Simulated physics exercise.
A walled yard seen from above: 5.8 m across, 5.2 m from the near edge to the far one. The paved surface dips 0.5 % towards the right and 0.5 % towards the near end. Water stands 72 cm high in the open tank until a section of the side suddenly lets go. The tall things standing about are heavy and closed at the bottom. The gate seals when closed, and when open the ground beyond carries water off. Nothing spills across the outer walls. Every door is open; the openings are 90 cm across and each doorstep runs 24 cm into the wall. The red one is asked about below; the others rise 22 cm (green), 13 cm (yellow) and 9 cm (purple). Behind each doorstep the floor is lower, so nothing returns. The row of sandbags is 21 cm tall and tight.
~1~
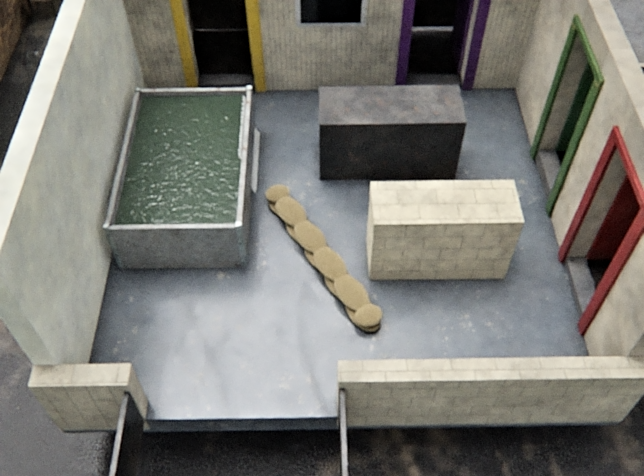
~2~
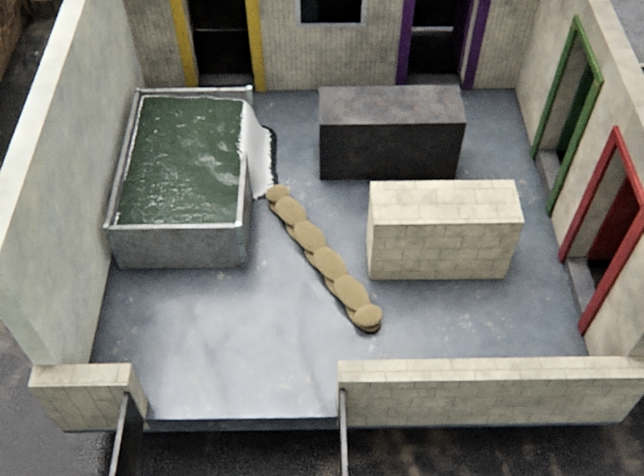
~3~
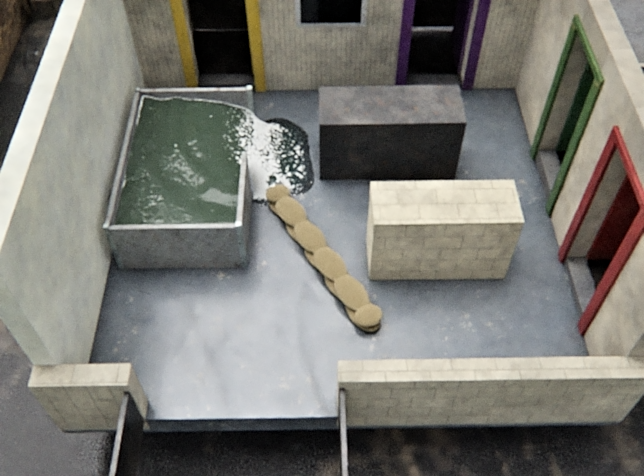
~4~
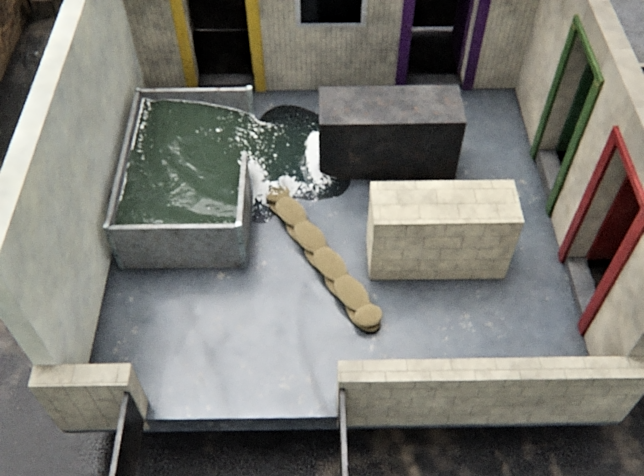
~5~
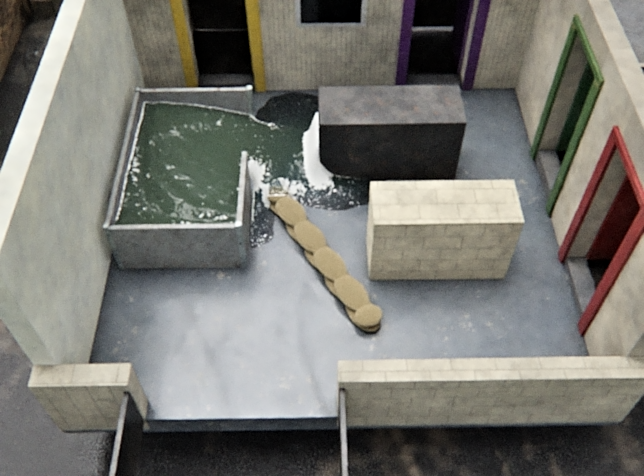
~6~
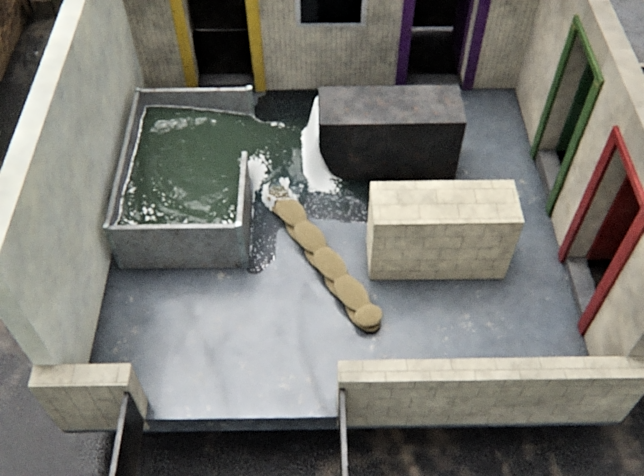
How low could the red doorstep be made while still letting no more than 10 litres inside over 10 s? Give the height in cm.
Some 13 cm above the ground.
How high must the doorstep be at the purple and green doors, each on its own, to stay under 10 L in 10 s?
Roughly 14.5 cm at purple and 17 cm at green.
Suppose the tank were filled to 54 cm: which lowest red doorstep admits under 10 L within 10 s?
Then roughly 8.0 cm.
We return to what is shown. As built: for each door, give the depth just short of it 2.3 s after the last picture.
Depths in cm: Red 3, green 20, yellow 5, purple 10.
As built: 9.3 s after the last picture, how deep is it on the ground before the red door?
Roughly 8.5 cm deep.
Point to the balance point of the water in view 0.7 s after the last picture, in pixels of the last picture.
Near (248, 178).
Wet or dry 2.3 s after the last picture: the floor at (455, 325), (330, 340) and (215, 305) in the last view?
In turn: Wet, flooded, not reached.
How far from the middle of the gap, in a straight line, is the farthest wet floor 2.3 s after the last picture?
Roughly 5.4 m.
Then, 0.7 s after the last picture water covers 35 % of the floor, deepest (51 cm) near (308, 163); it has not reached the red door.
Then, 2.3 s after the last picture water covers 70 % of the floor, deepest (31 cm) near (308, 163); 3 cm at the red door, 0 litres in over its 14 cm doorstep.
Then, 9.3 s after the last picture water covers 95 % of the floor, deepest (16 cm) near (598, 393); 9 cm at the red door, 6 litres in over its 14 cm doorstep.
At the red door as built, the water peaked near 16 cm, 7.5 s after the last picture.
With a doorstep of 10.5 cm, 21 litres would have come in within the 10 s; with 14.5 cm, 5 litres. So under 10 litres takes about 13 cm.
